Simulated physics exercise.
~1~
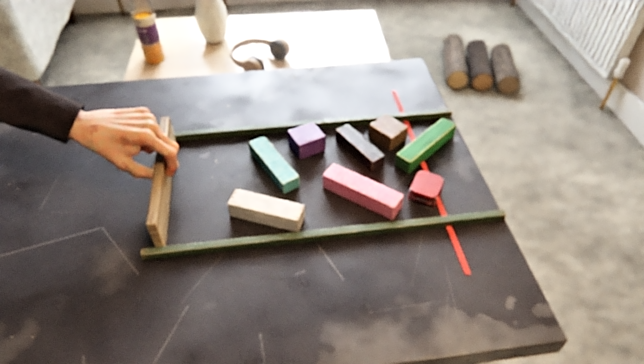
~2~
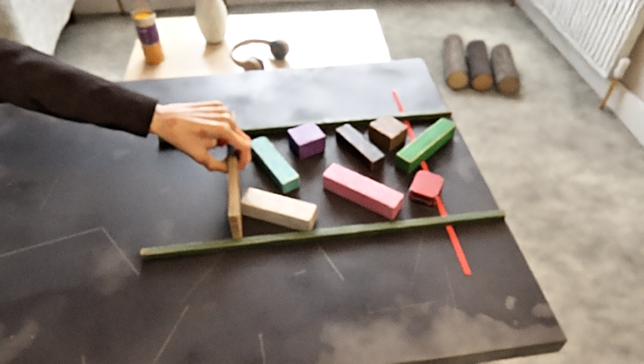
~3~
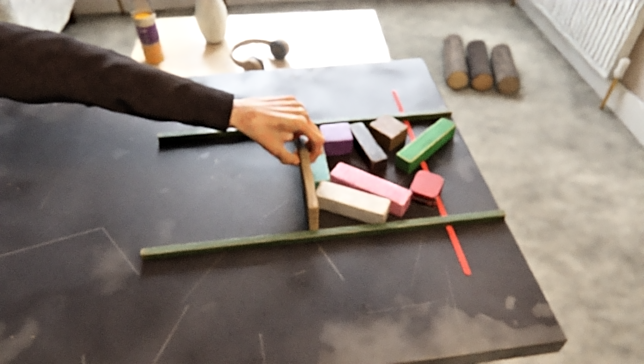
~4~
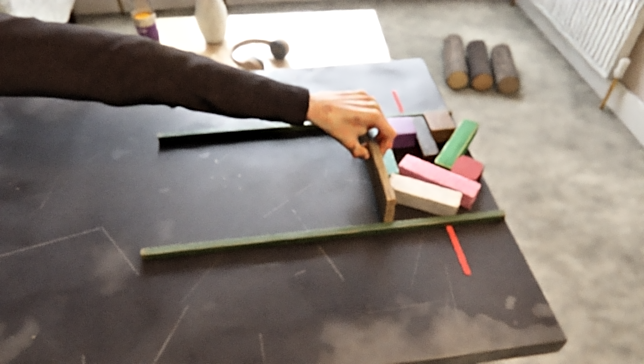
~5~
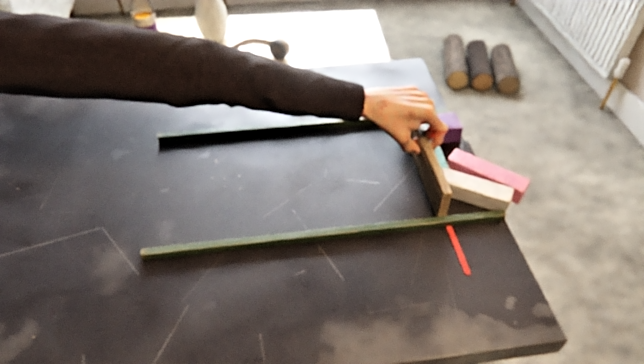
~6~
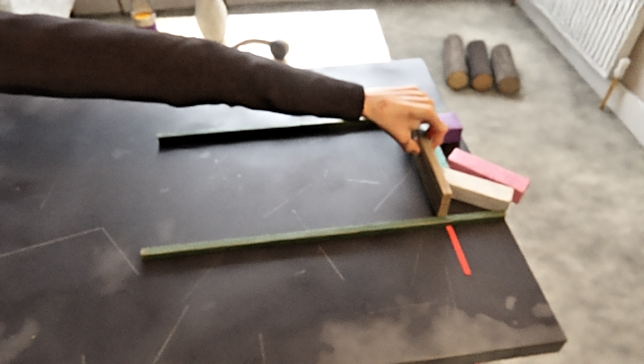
A hand pushed a wooden board to the right between two green rails on a dark table, sweeping colourful blocks toward the edge, where several dropped out of sight before the board stopped, leaving pink, white and purple ones still beside it.
